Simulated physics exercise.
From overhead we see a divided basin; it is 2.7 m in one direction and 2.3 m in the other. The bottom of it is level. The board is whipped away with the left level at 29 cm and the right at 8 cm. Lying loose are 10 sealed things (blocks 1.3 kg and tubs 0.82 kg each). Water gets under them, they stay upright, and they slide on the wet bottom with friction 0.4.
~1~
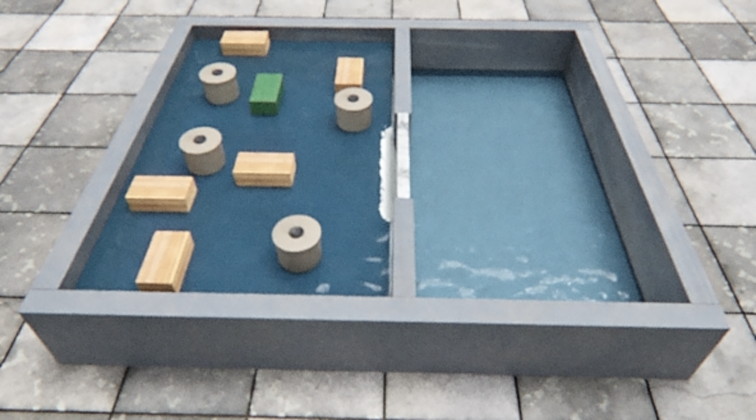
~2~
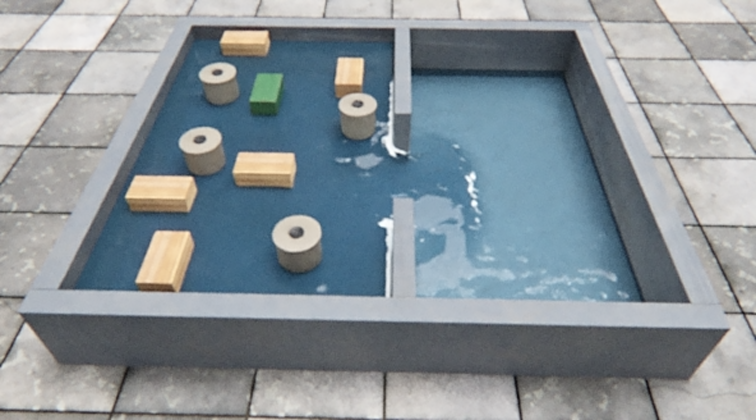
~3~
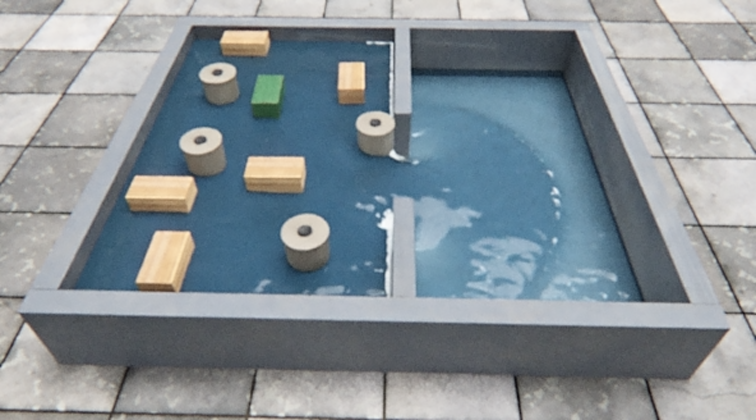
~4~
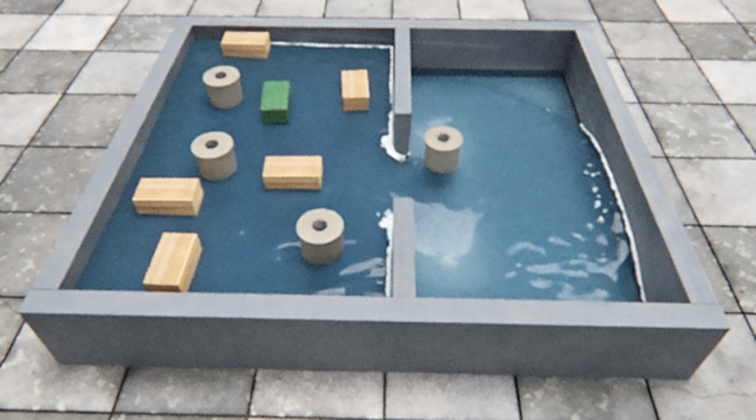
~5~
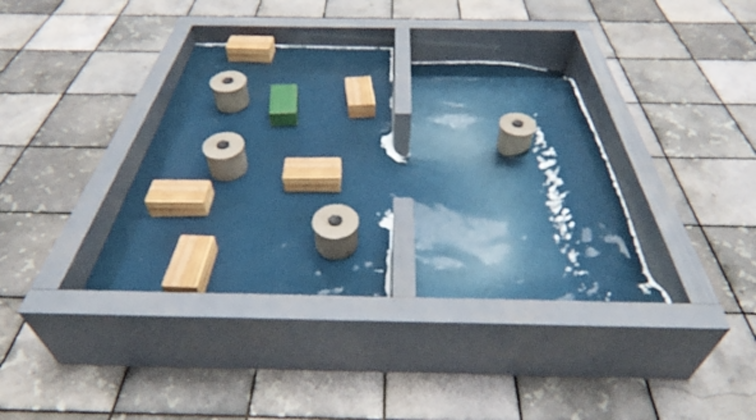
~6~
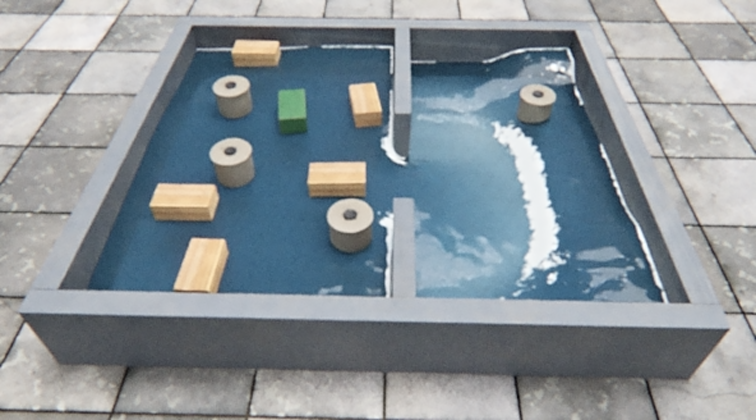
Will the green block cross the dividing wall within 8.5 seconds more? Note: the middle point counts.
I expect it will not be beyond the divider.
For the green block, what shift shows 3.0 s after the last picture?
It has shifted about 40 cm.
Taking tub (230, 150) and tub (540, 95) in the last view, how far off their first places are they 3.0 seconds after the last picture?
Shifts: 30 cm / 100 cm.
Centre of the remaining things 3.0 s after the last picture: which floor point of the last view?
Somewhere near (351, 167).
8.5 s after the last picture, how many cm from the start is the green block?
Around 40 cm from where it started.
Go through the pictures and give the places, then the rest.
The green block at (266, 87), afloat; 29 cm deep round most things; 0 of 10 have shifted, in the first frame.
The green block at (266, 87) floats; about 1170 L in view; 0 of 10 have shifted, in the second frame.
The green block at (268, 89) floats; about 1170 L in view; 2 of 10 have shifted, in the third frame.
The green block at (275, 95) floats, 7 cm from its start; about 1170 L in view; 6 of 10 have shifted, in the fourth frame.
The green block at (283, 99), afloat, 14 cm from its start; 26 cm deep round most things; 9 of 10 have shifted, in the fifth frame.
The green block at (292, 104), afloat, 20 cm from its start; 24 cm deep round most things; 10 of 10 have shifted, in the sixth frame.
Then, 0.6 s after the last picture the green block is near (302, 118), 0.3 m from its start, afloat; 2 of 10 are over the mark; 10 afloat.
Then, 3.0 s after the last picture the green block is near (306, 121), 0.4 m from its start, afloat; 4 of 10 are over the mark; 10 afloat.
Then, 5.5 s after the last picture the green block is near (320, 114), 0.4 m from its start, afloat; 3 of 10 are over the mark; 10 afloat.
Then, 8.5 s after the last picture the green block is near (324, 123), 0.4 m from its start, afloat; 3 of 10 are over the mark; 10 afloat.
